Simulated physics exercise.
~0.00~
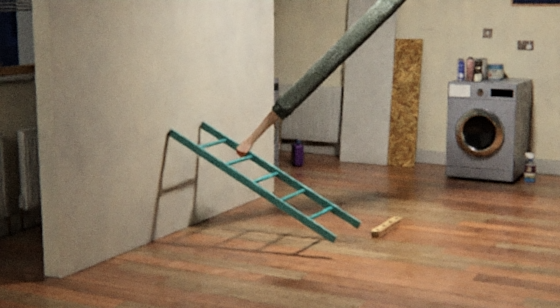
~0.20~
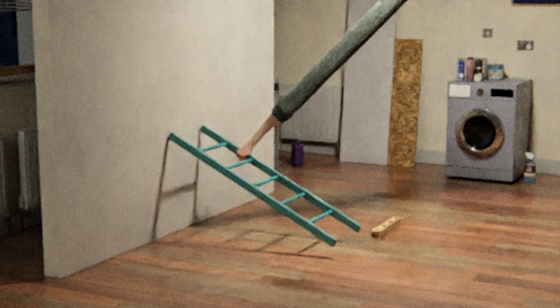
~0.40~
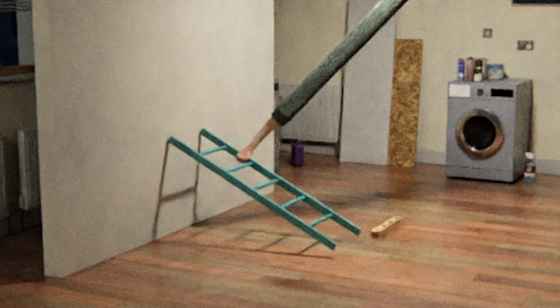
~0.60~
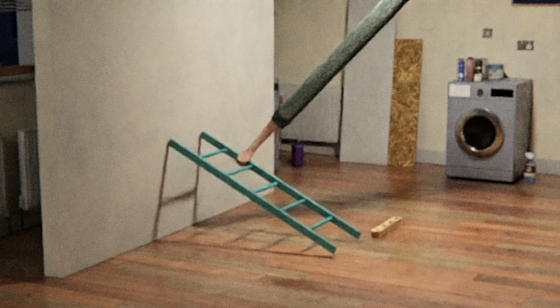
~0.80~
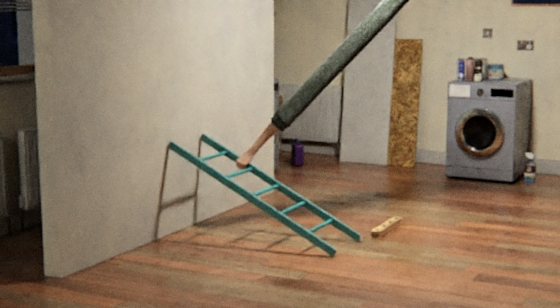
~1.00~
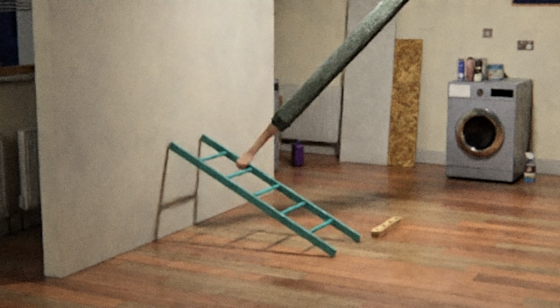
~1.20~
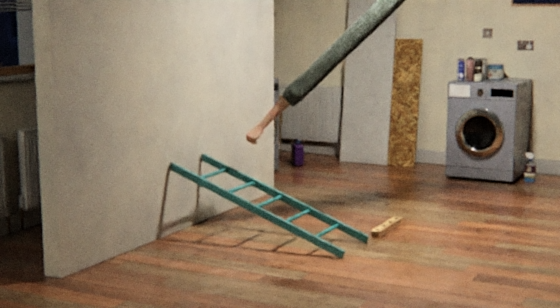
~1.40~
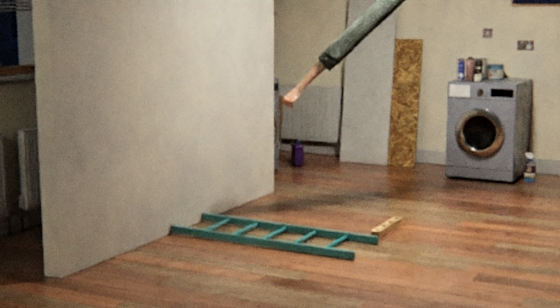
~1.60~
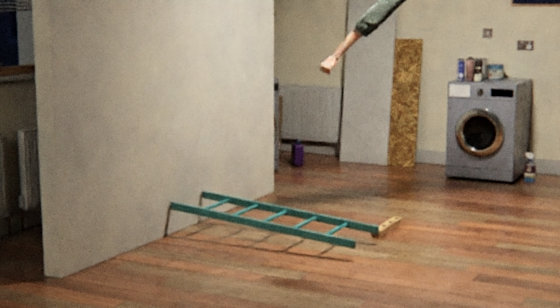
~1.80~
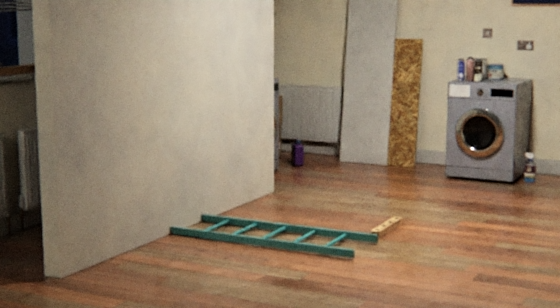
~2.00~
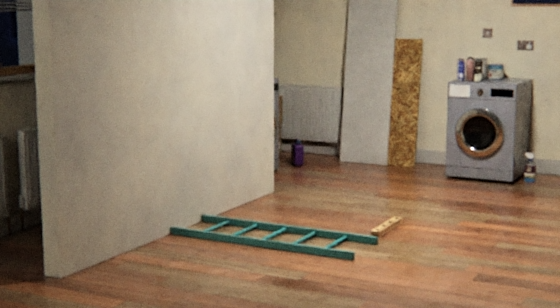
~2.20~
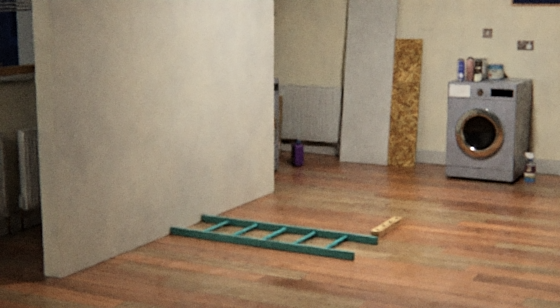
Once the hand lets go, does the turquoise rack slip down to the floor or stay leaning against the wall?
The turquoise rack slips down the wall after the hand lets go. It ends up lying flat on the floor.
